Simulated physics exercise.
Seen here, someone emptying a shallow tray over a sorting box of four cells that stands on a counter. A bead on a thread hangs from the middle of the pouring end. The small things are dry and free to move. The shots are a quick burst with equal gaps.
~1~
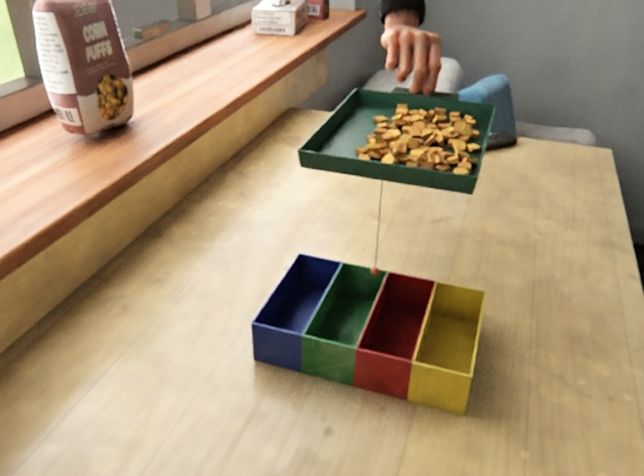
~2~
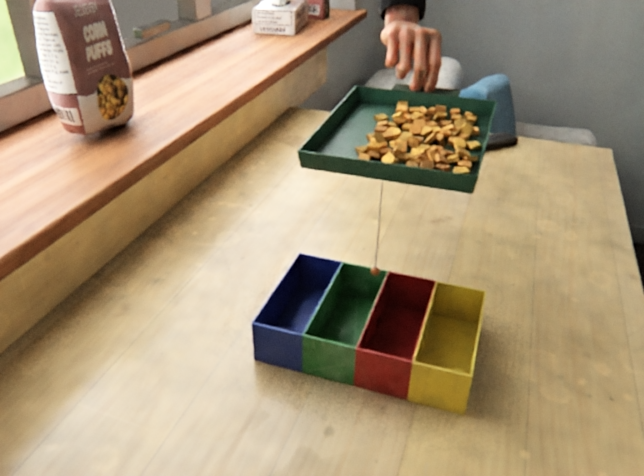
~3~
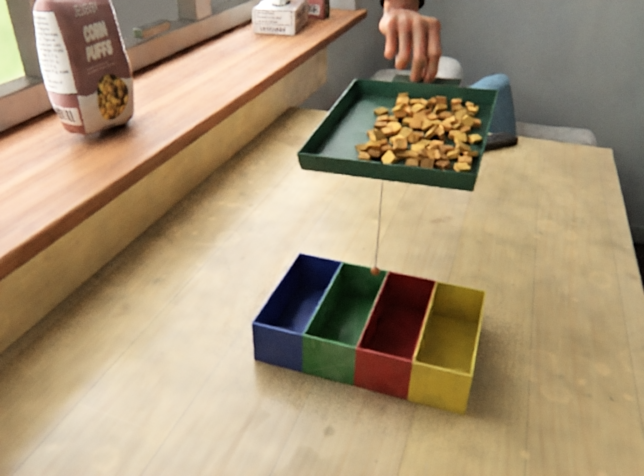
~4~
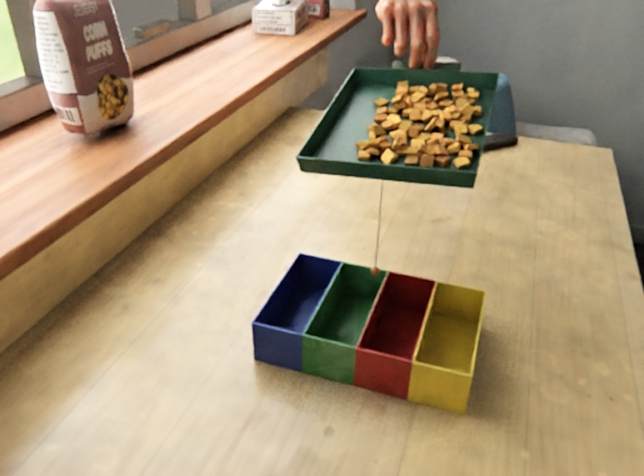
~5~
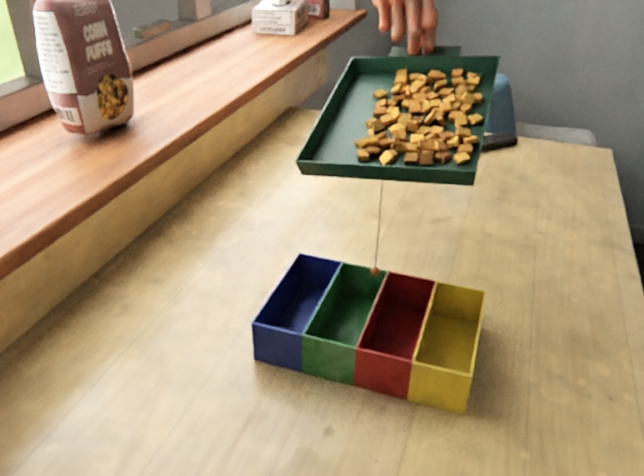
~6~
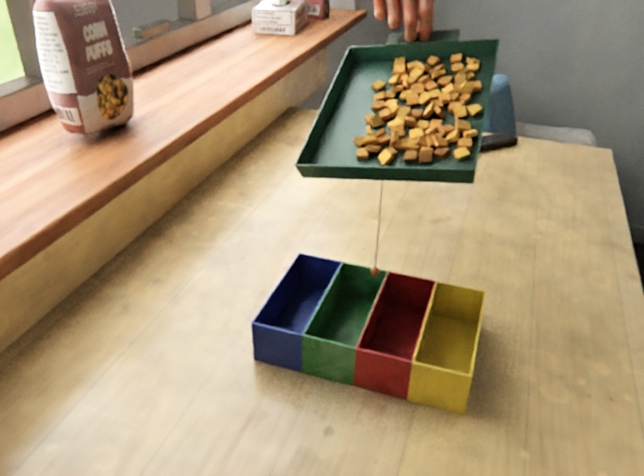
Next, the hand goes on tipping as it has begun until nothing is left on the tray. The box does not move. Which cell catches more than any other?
It favours the blue compartment.
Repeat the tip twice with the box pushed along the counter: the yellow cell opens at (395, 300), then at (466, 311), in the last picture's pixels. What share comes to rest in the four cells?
The first gives 100 %, the second 70 %.
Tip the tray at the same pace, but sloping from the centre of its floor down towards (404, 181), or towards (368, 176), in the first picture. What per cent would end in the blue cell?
In turn 0 and 30 in a hundred.
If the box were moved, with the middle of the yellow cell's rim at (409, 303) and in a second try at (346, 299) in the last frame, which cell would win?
At the first place the green one, at the second red.
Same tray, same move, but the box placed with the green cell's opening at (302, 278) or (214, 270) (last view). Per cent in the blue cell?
First some 0, then 0 per cent.
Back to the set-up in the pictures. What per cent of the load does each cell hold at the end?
Blue cell: 50 %, green cell: 30 %, red cell: 0 %, yellow cell: 0 %.
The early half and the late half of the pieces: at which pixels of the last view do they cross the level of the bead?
At about (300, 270), then at (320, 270).
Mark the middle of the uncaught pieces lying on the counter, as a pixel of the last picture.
At about (230, 313).
Soon, tray tipped steeply; nearly all on the tray; a stray few falling or outside the box.
A while on, tray tipped past a quarter turn; about two thirds on the tray; a small part in the blue cell; a stray few in the green cell; a small part falling or outside the box.
Towards the end, tray tipped past a quarter turn; about half in the blue cell; about a third in the green cell; a stray few in the red cell; a small part falling or outside the box.
Finally, tray tipped past a quarter turn; about half in the blue cell; about a third in the green cell; a stray few in the red cell; none in the yellow cell; a small part outside the box.
